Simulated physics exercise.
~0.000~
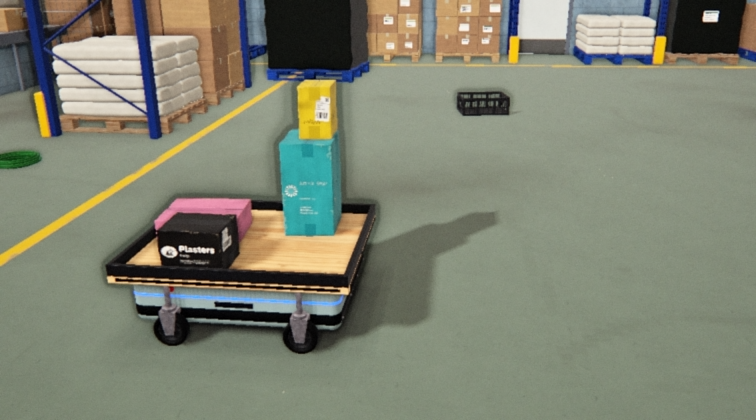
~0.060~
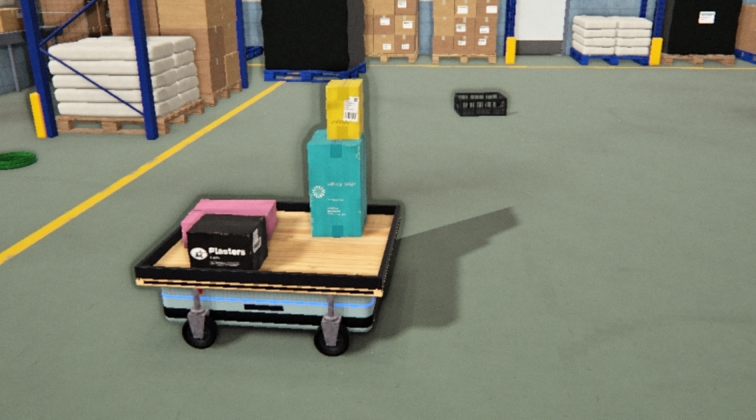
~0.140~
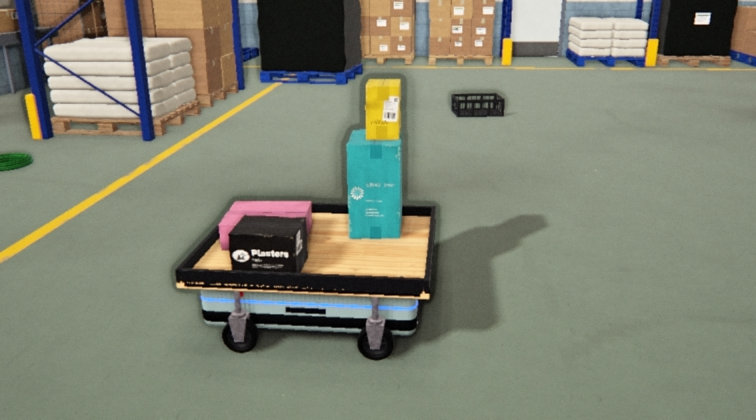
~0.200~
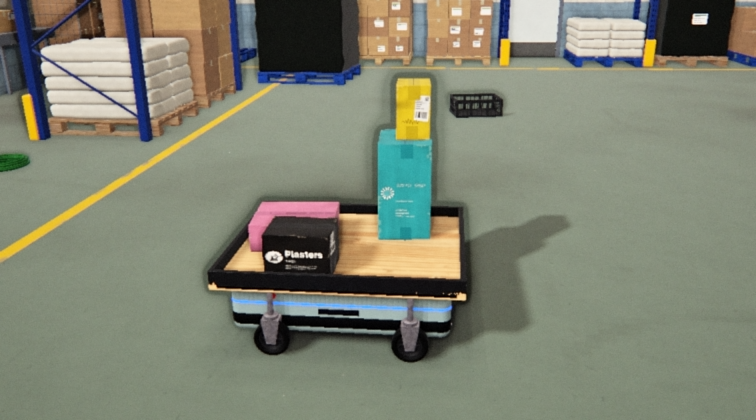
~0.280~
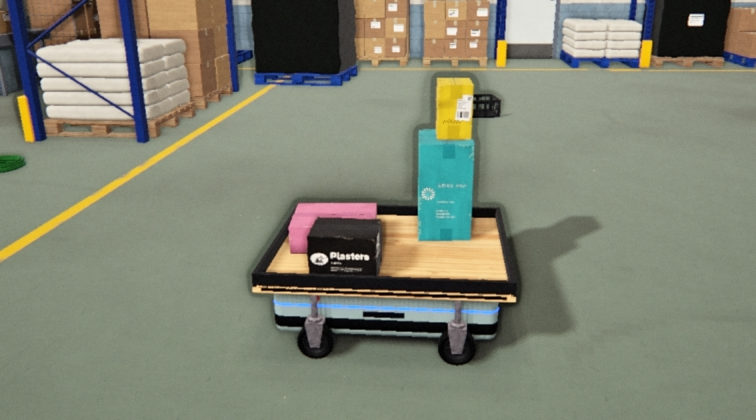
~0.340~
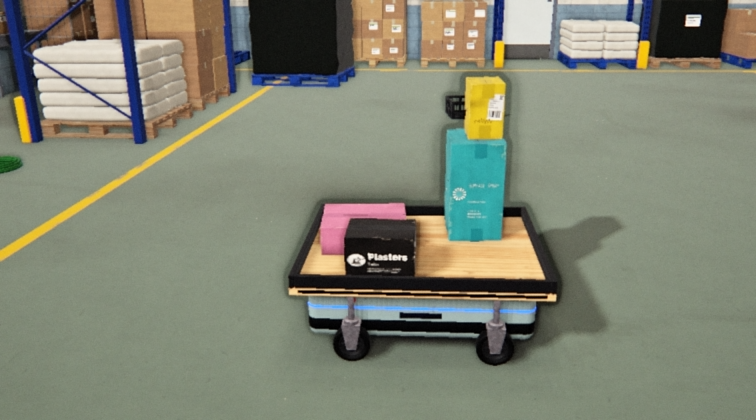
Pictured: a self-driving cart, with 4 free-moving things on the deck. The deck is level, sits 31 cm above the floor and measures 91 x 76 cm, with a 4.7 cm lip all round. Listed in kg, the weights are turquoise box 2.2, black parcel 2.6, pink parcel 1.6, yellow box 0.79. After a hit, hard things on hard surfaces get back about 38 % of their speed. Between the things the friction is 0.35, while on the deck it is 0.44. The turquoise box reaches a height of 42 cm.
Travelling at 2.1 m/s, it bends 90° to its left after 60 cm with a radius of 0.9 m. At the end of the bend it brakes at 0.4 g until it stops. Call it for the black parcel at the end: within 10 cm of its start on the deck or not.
Within.
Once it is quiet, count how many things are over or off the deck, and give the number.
That gives 1.
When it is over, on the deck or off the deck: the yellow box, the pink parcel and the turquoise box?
Well, the yellow box does come off, the pink parcel does not come off, and the turquoise box does not come off.
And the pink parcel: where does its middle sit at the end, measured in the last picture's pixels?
In the last view, its centre sits near (542, 143).
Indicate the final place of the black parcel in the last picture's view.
About (581, 136).
By 0.54 s, cart 113 cm along, turned 25°; black parcel 4 cm from its spot near (511, 242); yellow box 22 cm from its spot; turquoise box 15 cm from its spot.
By 0.84 s, cart 176 cm along, turned 65°; yellow box now off the deck; black parcel 4 cm from its spot near (615, 196); turquoise box 43 cm from its spot.
By 1.04 s, cart 218 cm along, turned 88°; black parcel 4 cm from its spot near (607, 165); turquoise box tilted 16°; pink parcel 7 cm from its spot.
By 1.54 s, cart 286 cm along, turned 90°; black parcel 3 cm from its spot near (582, 136); turquoise box tilted 6°; pink parcel 8 cm from its spot.
When it is over (2.8 s), off the deck, yellow box; not toppled but over 10 cm from the start, turquoise box; the other 2 within 10 cm of the start. End places, in pixels of the last picture, black parcel near (581, 136).
